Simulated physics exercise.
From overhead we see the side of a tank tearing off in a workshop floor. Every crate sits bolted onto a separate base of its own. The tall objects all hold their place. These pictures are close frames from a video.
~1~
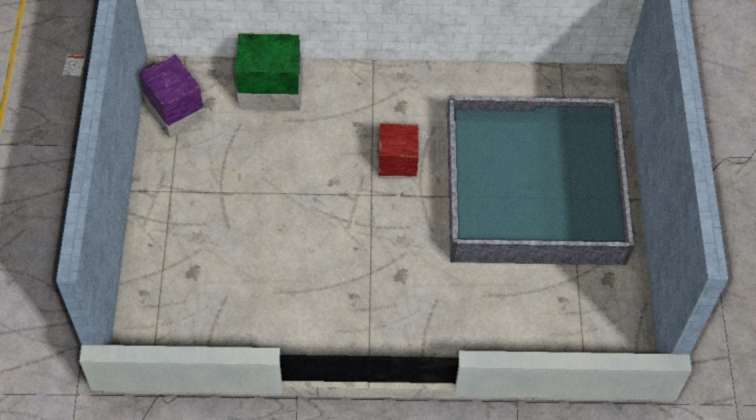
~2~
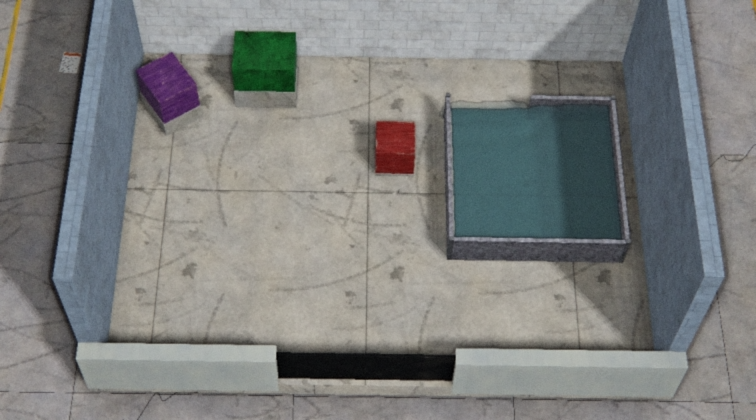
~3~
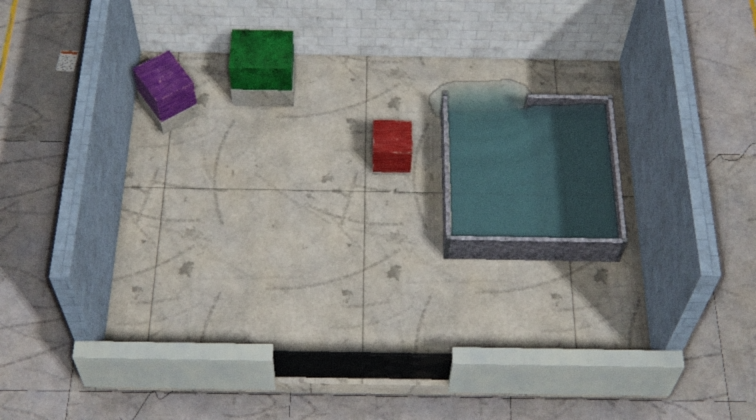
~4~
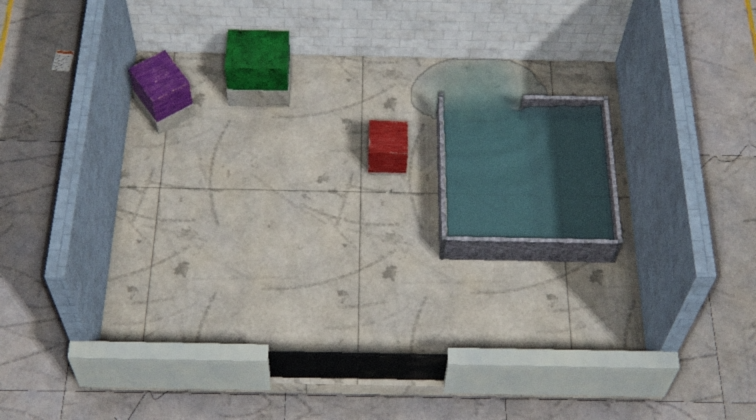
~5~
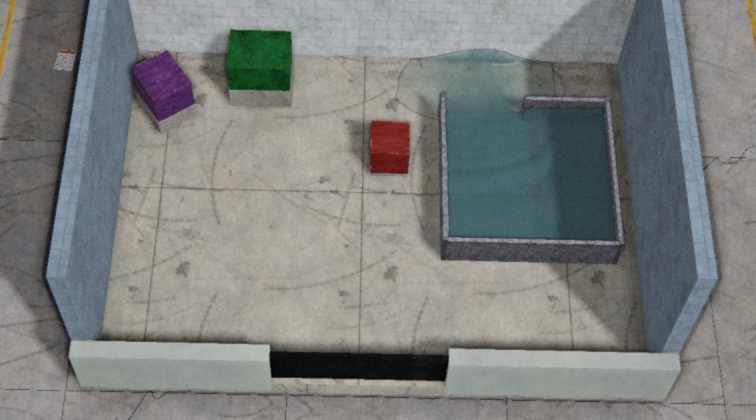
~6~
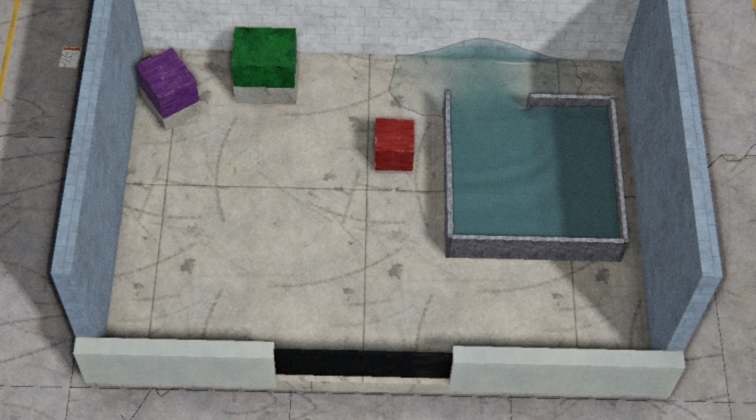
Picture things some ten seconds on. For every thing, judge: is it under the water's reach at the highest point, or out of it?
The red crate remains clear of the water all along, the green crate remains clear of the water all along, the purple crate remains clear of the water all along.
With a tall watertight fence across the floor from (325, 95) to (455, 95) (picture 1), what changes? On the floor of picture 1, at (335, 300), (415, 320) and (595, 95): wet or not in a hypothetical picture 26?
One after the other: No water, dry, under water.
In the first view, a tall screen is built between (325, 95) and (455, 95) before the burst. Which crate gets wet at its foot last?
That would be the purple-painted one.
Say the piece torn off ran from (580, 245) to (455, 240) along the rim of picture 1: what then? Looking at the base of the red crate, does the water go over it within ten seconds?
I'd say the red crate gets flooded.
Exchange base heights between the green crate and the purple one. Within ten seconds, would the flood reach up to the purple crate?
Result: The purple crate is untouched.
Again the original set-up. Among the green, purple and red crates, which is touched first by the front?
The green one comes first.
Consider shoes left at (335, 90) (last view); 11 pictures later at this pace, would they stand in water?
Lab note: Spot reads soaked.
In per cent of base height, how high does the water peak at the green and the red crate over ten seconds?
Some 60 and 60 % respectively.
A moment on, water covers 10 % of the floor; the red crate not reached, the green crate not reached, the purple crate not reached.
Next, water covers 20 % of the floor; the red crate not reached, the green crate water round its plinth, the purple crate not reached.
Then, water covers 45 % of the floor; the red crate water round its plinth, the green crate water round its plinth, the purple crate water round its plinth.
Later, water covers 85 % of the floor; the red crate water round its plinth, the green crate water round its plinth, the purple crate water round its plinth.
In the end, water covers 95 % of the floor; the red crate stayed above the water, the green crate stayed above the water, the purple crate stayed above the water.
